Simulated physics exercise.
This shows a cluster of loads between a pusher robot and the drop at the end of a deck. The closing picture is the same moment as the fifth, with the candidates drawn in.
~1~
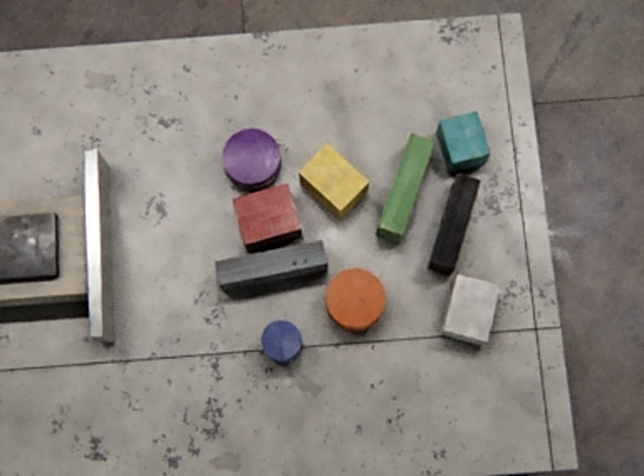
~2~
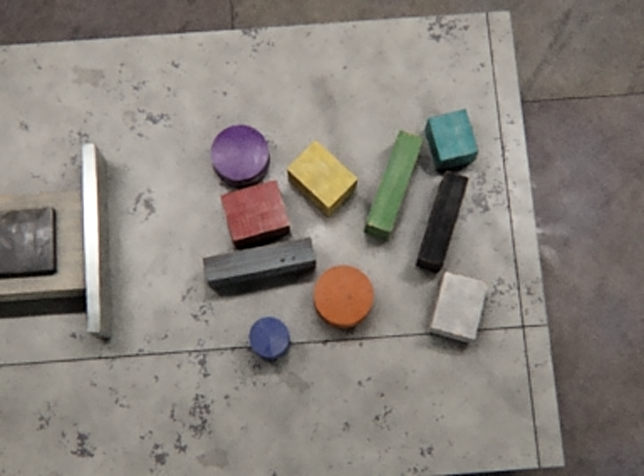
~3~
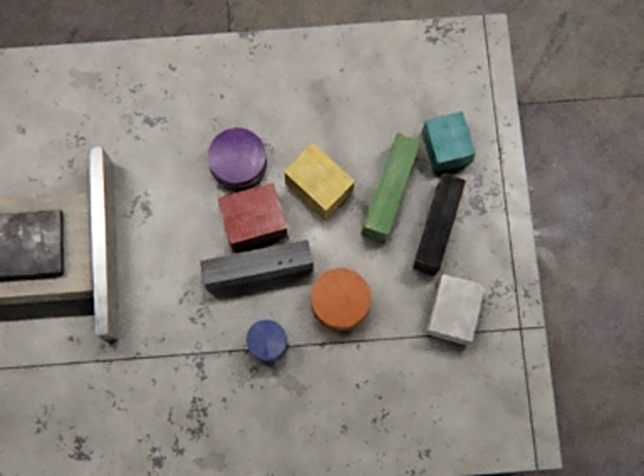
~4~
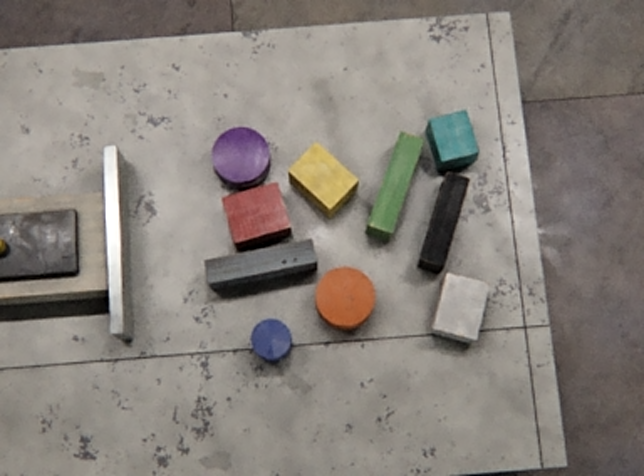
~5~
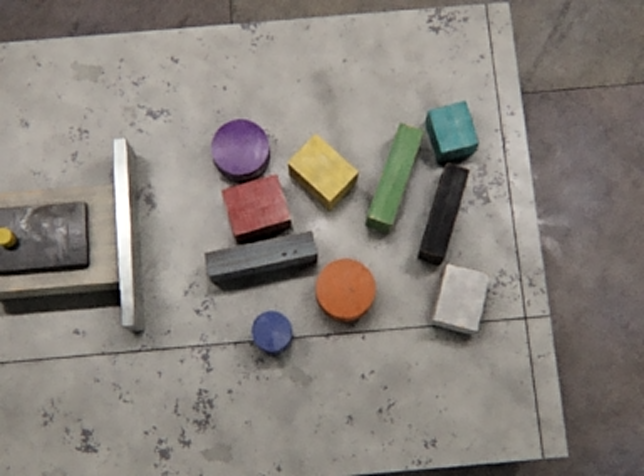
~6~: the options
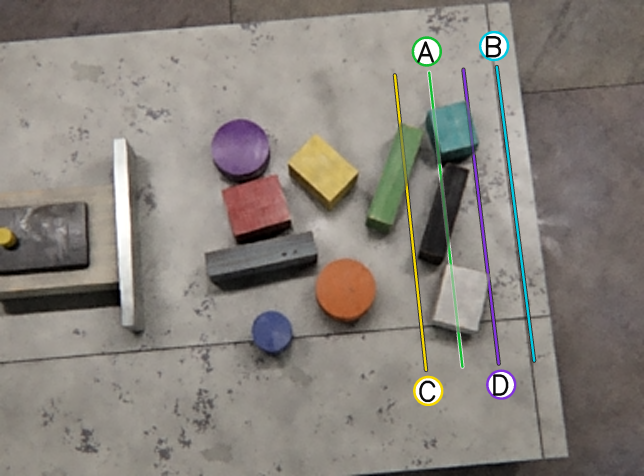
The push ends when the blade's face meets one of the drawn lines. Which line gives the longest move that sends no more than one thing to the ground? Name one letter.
No second one falls up to C.
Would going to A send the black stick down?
By then, yes.
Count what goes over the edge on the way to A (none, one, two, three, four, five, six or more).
By then, two.
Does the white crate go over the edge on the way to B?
Yes.
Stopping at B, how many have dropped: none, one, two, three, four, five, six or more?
Six or more.
On the marked copy, A at (445, 215); B at (515, 209); C at (410, 218); D at (481, 212).
With C. Early on, robot (152, 228); purple canister (260, 149); red crate (265, 210).
Further on, robot (255, 219); turquoise crate (458, 131); black stick (456, 214).
At the end, robot (334, 213); black stick (523, 204); turquoise crate (504, 125); none fallen.
As for the rest, A drops two; B drops eight; D drops three.
